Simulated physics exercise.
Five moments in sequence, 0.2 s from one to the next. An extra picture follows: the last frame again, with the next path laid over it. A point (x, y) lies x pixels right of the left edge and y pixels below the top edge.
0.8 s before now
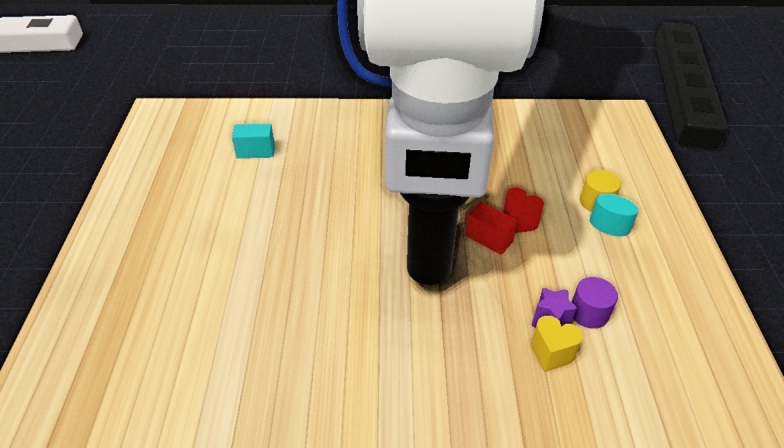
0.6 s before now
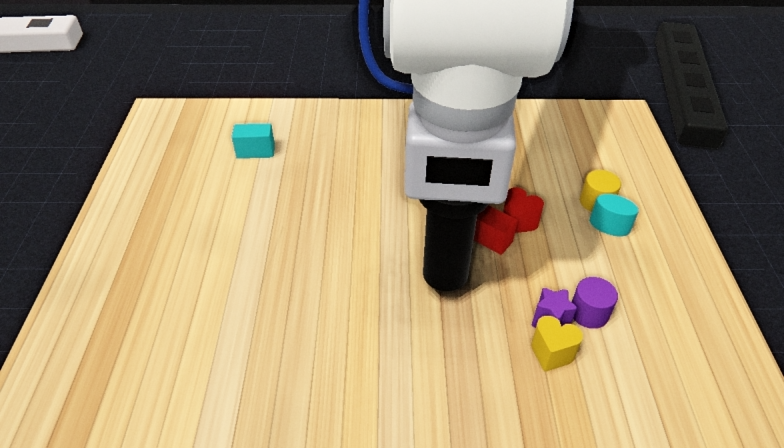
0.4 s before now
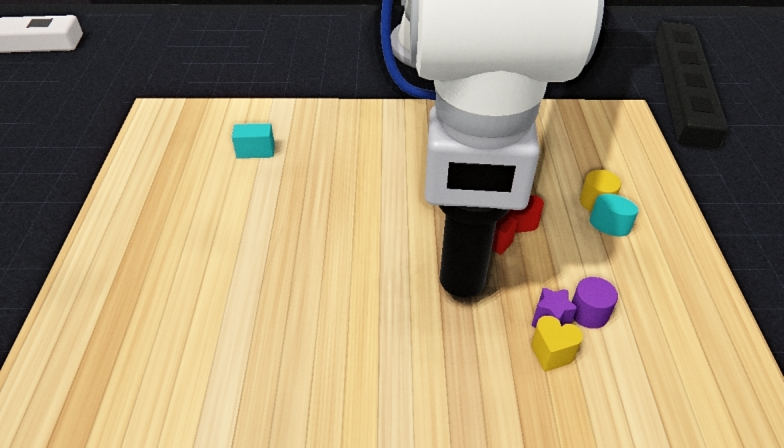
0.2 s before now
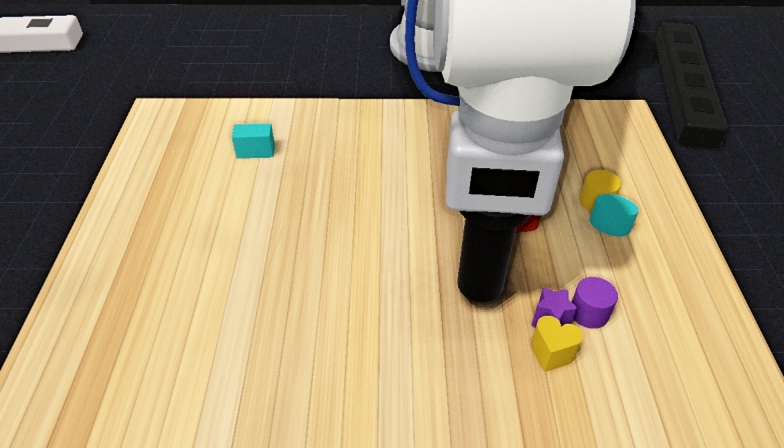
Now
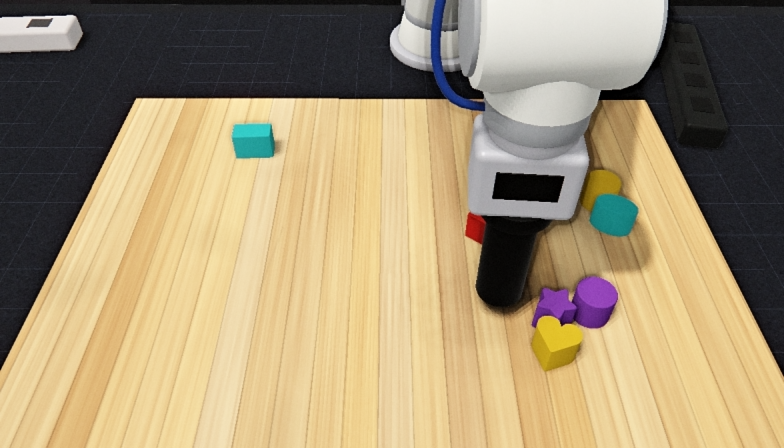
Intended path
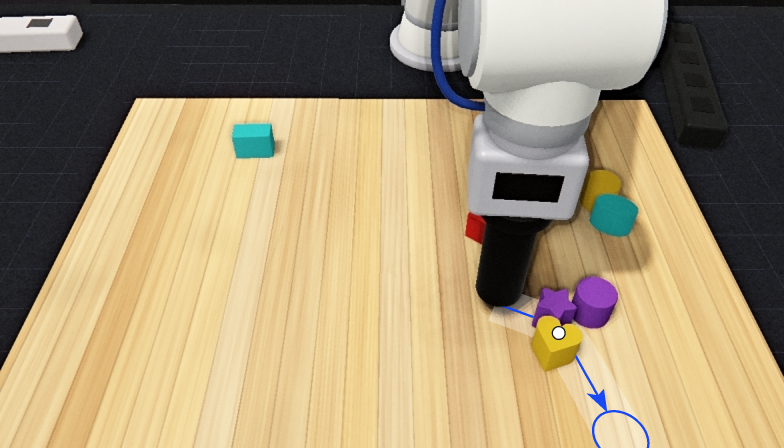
The robot arm moves slightly right past the red blocks, while the blocks stay still.
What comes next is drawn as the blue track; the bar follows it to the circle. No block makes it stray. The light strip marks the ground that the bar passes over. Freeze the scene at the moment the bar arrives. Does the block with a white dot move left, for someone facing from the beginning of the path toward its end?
No
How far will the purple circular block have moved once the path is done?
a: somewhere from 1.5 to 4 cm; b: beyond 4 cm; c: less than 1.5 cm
The correct letter is a.
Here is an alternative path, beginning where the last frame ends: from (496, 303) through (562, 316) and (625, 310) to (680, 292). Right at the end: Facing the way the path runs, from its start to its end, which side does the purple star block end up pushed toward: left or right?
Picture yourself facing from the start of the path to its end: The purple star block moves off to your right.
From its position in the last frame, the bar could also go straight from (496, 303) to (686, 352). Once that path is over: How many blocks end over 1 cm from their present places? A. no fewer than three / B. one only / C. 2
C.
The line goes from (496, 303) through (552, 327) and (587, 376) to (621, 436); the dot is on the yellow heart.
The first path, step by step. One third of the way, bar at (557, 313); purple star block at (600, 319); yellow heart at (570, 345), turned 20° clockwise; purple circular block at (619, 294).
Two thirds of the way, bar at (594, 364); purple star block at (631, 342), turned 45° anticlockwise; yellow heart at (587, 400), turned 70° clockwise; purple circular block at (619, 294).
At the end, bar at (628, 423); red rectangle unmoved; purple star block at (631, 342), turned 50° anticlockwise; yellow heart at (594, 438), turned 155° clockwise; purple circular block at (619, 294).
